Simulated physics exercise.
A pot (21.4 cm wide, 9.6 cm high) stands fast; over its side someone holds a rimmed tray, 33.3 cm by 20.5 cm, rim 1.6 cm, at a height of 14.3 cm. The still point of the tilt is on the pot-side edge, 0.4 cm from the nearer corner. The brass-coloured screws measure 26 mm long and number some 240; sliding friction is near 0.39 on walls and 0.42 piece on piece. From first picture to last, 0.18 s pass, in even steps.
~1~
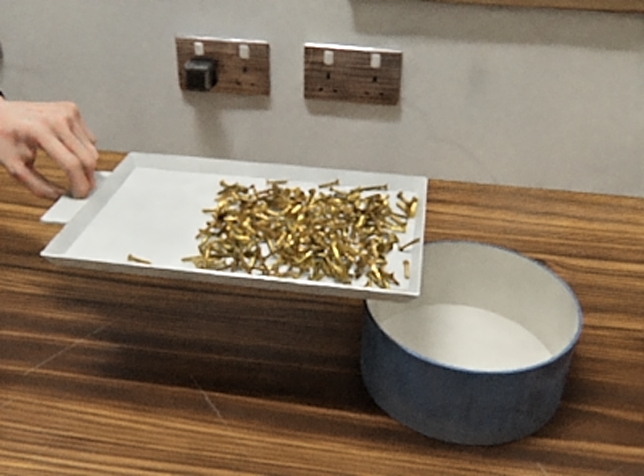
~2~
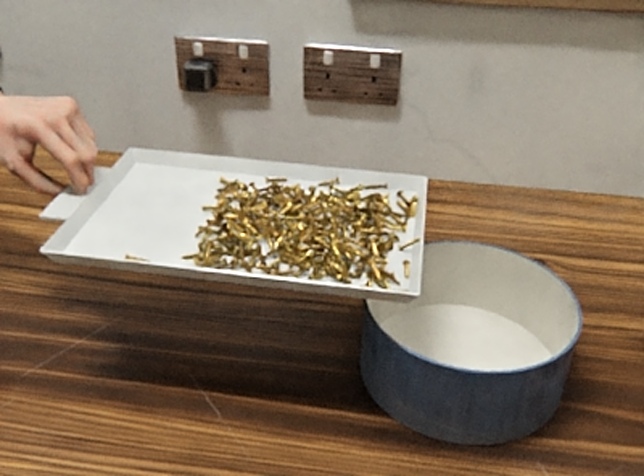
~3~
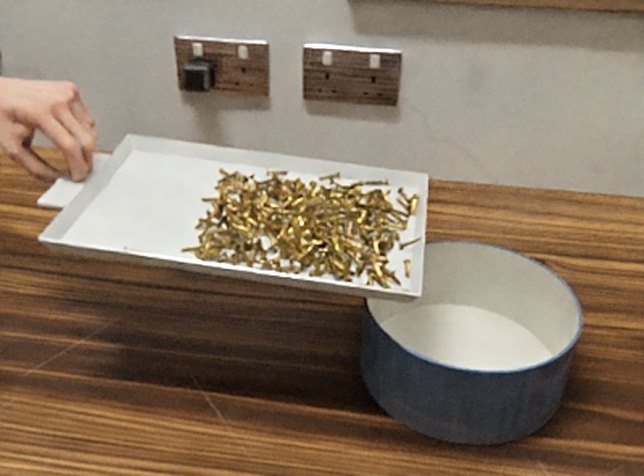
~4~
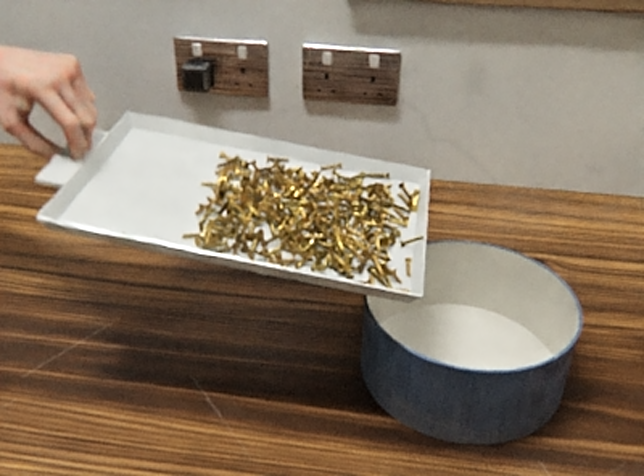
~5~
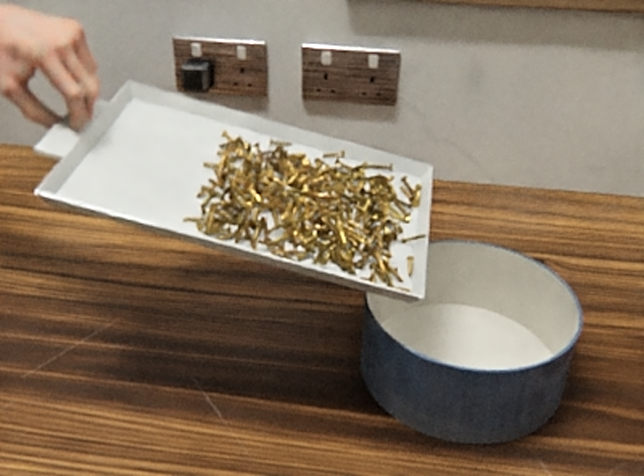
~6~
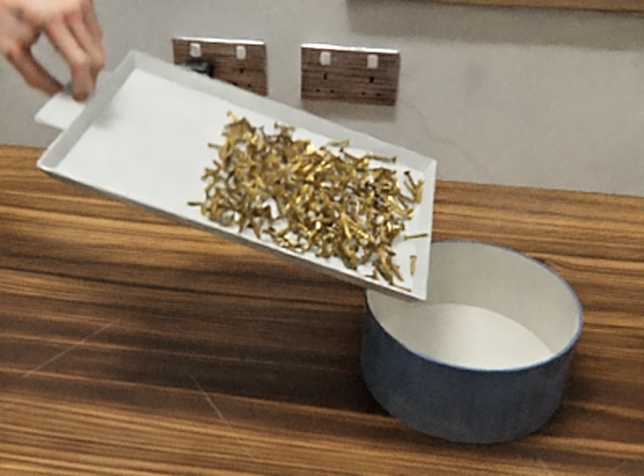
A white rimmed tray holding a heap of brass-coloured screws is held by a hand at its left end, its right edge over the rim of a round blue pot with a pale inside. They are seen from slightly above on a striped brown wooden counter, before a grey wall with two sockets. The hand steadily raises the tray's left end, slanting it down rightward, while the pot and camera stay still.
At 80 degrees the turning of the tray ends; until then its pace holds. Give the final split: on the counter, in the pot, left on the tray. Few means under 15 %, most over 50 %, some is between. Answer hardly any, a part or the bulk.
Counter a part, pot the bulk, tray hardly any.
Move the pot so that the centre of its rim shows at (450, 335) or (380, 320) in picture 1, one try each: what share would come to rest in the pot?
Some 95 and 35 per cent.
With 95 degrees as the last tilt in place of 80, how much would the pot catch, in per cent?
It would be near 80 per cent.
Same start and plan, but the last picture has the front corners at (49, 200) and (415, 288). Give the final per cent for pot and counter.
Pot 95, counter 5.
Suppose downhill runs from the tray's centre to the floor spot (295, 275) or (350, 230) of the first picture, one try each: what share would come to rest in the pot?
About 5 and 90 per cent.
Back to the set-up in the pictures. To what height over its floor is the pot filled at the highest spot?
About 3.5 cm.
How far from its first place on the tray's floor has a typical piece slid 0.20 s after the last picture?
About 2 cm.
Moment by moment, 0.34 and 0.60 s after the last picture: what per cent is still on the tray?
In turn: 85, 0.
Then, 0.20 s after the last picture, tilt 50 degrees; the tray holds 100 %, the pot 0 %.
Then, 0.34 s after the last picture, tilt 72 degrees; the tray holds 85 %, the pot 0 %.
Then, 0.60 s after the last picture, tilt 80 degrees; the tray holds 0 %, the pot 75 %.
In the end, counter 25 %, pot 75 %, tray 0 %.
